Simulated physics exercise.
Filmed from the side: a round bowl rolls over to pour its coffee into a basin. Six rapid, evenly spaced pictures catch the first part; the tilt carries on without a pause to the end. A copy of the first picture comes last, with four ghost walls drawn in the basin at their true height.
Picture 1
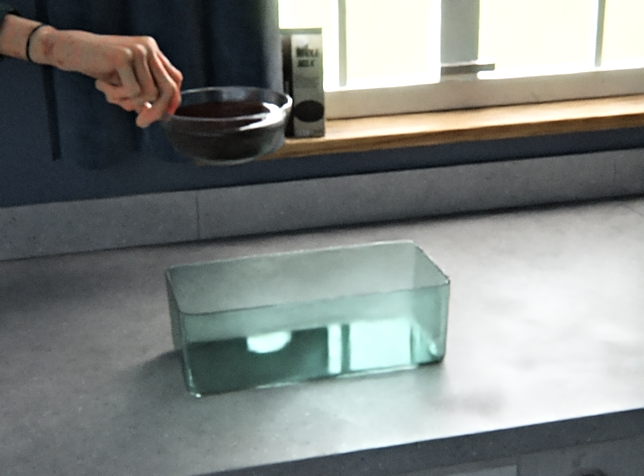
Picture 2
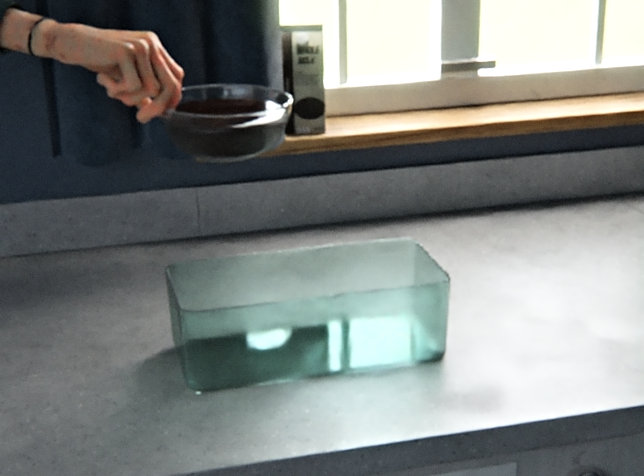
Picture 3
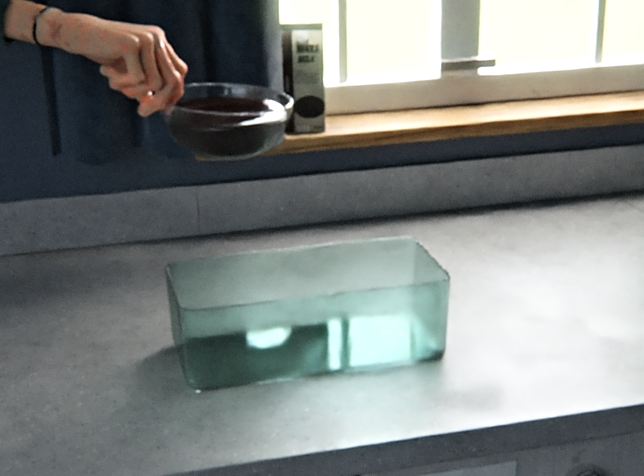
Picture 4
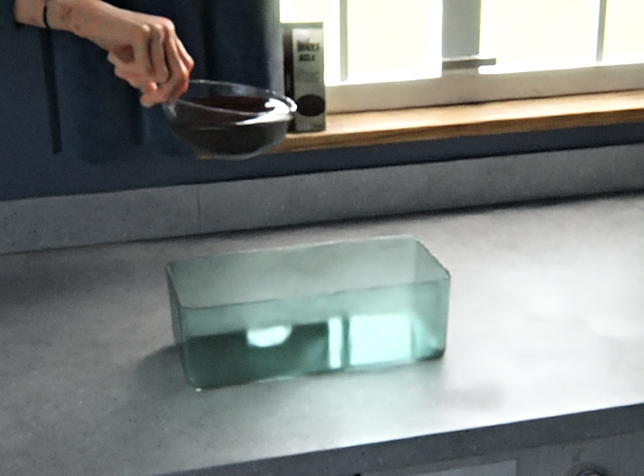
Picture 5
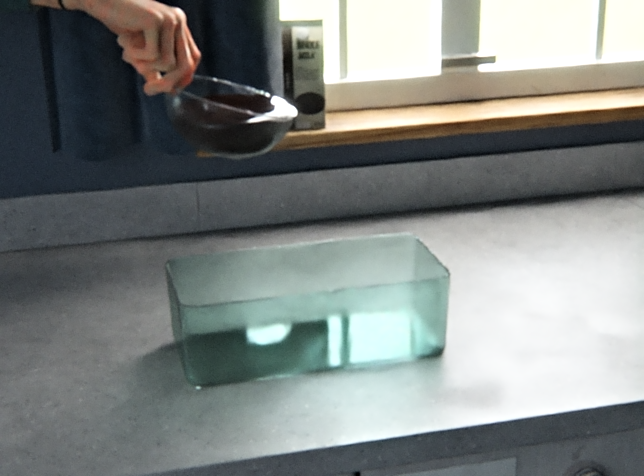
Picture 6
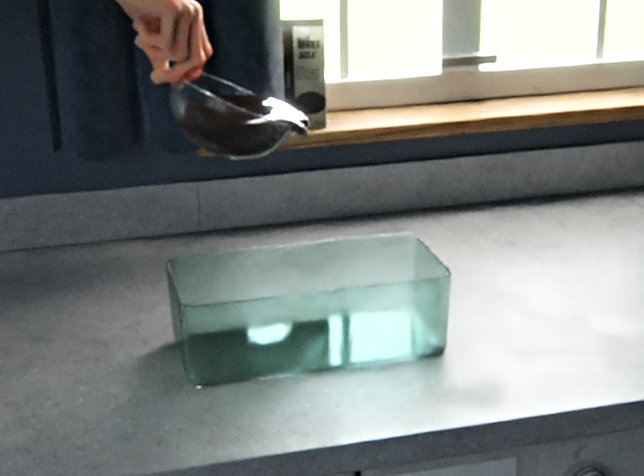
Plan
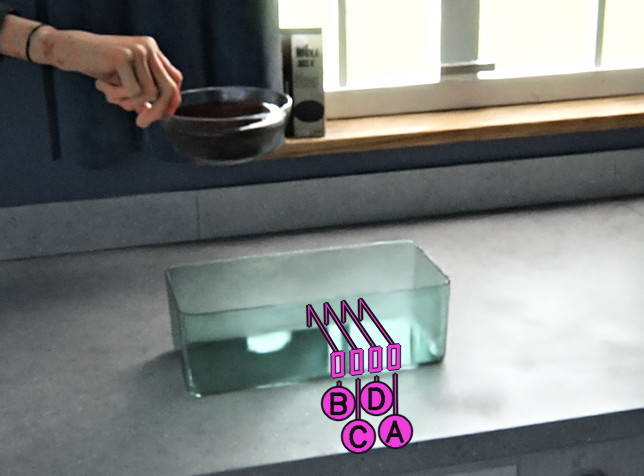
On a grey countertop by a window, a hand tilts a glass bowl of coffee rightward above a clear, greenish basin.
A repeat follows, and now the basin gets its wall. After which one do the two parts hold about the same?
It is D.
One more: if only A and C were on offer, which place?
The answer is C.
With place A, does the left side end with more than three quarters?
Yes, it does.
In magenta, A at (395, 374); B at (339, 382); C at (358, 379); D at (376, 377).
For place A, about 85 % ends left of the wall and 14 % right of it.
For place B, about 23 % ends left of the wall and 75 % right of it.
For place C, about 36 % ends left of the wall and 63 % right of it.
For place D, about 52 % ends left of the wall and 46 % right of it.
